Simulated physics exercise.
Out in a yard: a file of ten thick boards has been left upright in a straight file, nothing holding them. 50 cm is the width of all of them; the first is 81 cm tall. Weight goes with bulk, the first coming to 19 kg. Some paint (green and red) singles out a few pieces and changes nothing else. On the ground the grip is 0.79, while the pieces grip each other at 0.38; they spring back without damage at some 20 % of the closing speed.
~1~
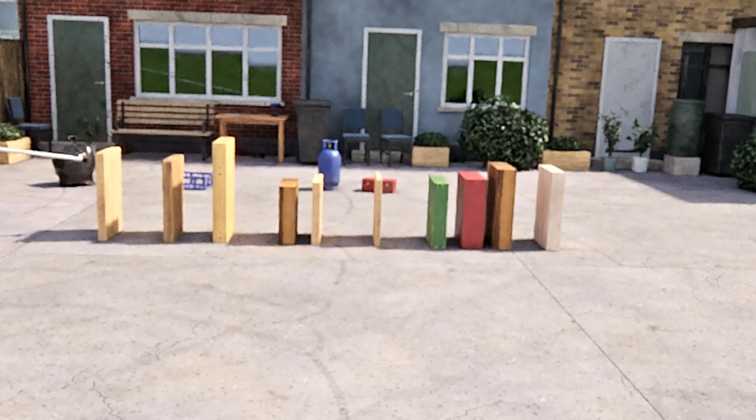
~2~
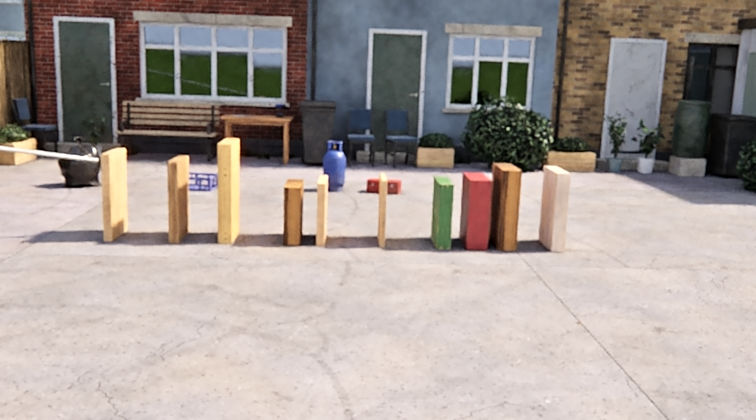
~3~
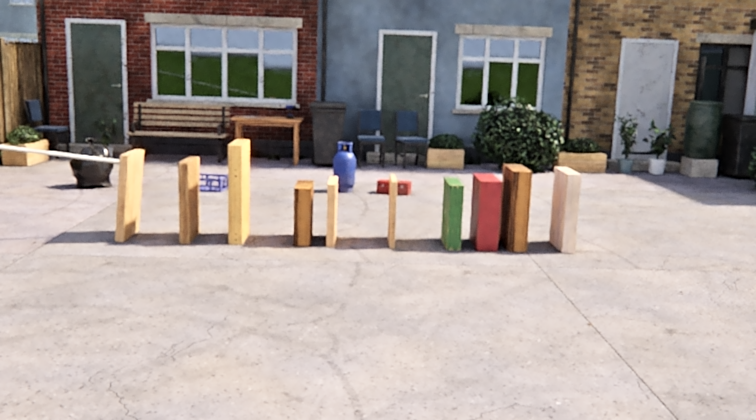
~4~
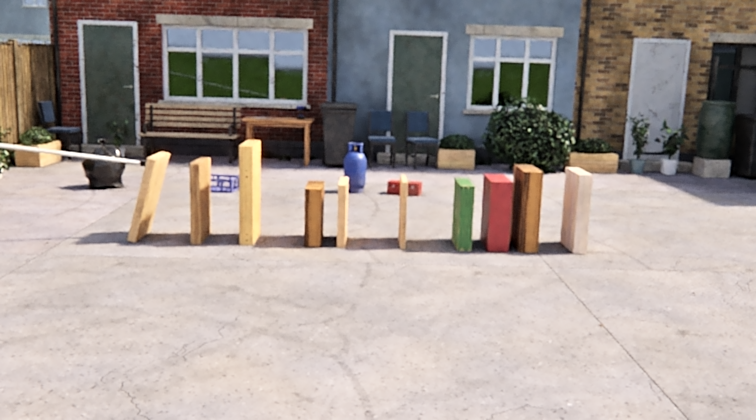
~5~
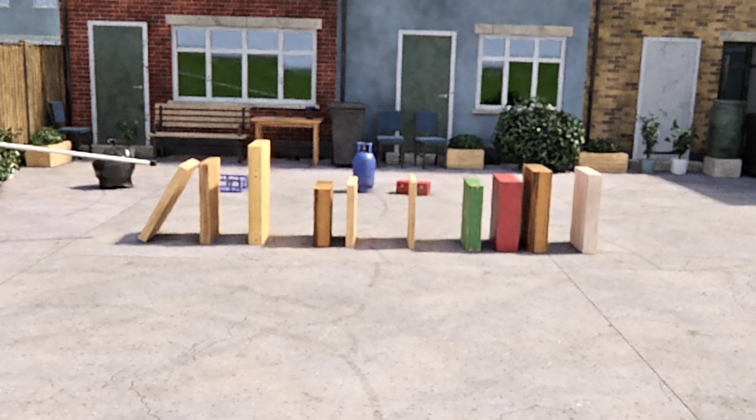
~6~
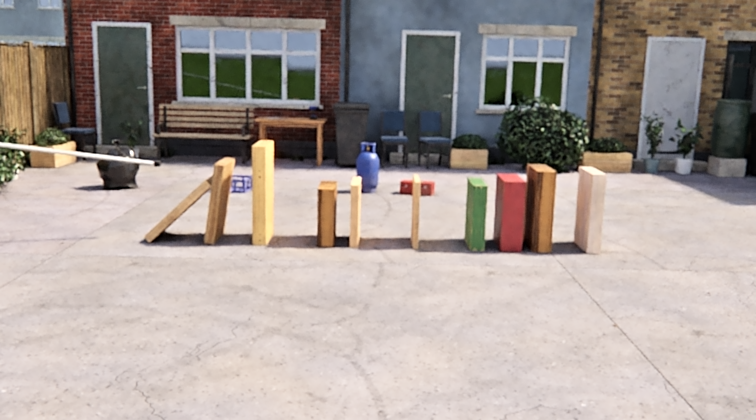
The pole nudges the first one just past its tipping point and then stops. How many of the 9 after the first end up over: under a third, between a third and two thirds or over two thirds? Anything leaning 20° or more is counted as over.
From a third to two thirds.
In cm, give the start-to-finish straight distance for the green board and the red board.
So green shifts 10 cm, while red shifts 0 cm.
Then, 0.21 s past the last view, 1 of the 9 other boards over.
Then, 0.59 s past the last view, 2 of the 9 other boards over.
Then, 0.97 s past the last view, 4 of the 9 other boards over.
Then, 1.15 s past the last view, 5 of the 9 other boards over.
In the end, 5 of the 9 other boards over; green board 19° from how it stood; red board 5° from how it stood. That is 56 per cent. Four left standing. From the last view, middles, green board near (487, 213), red board near (512, 211).
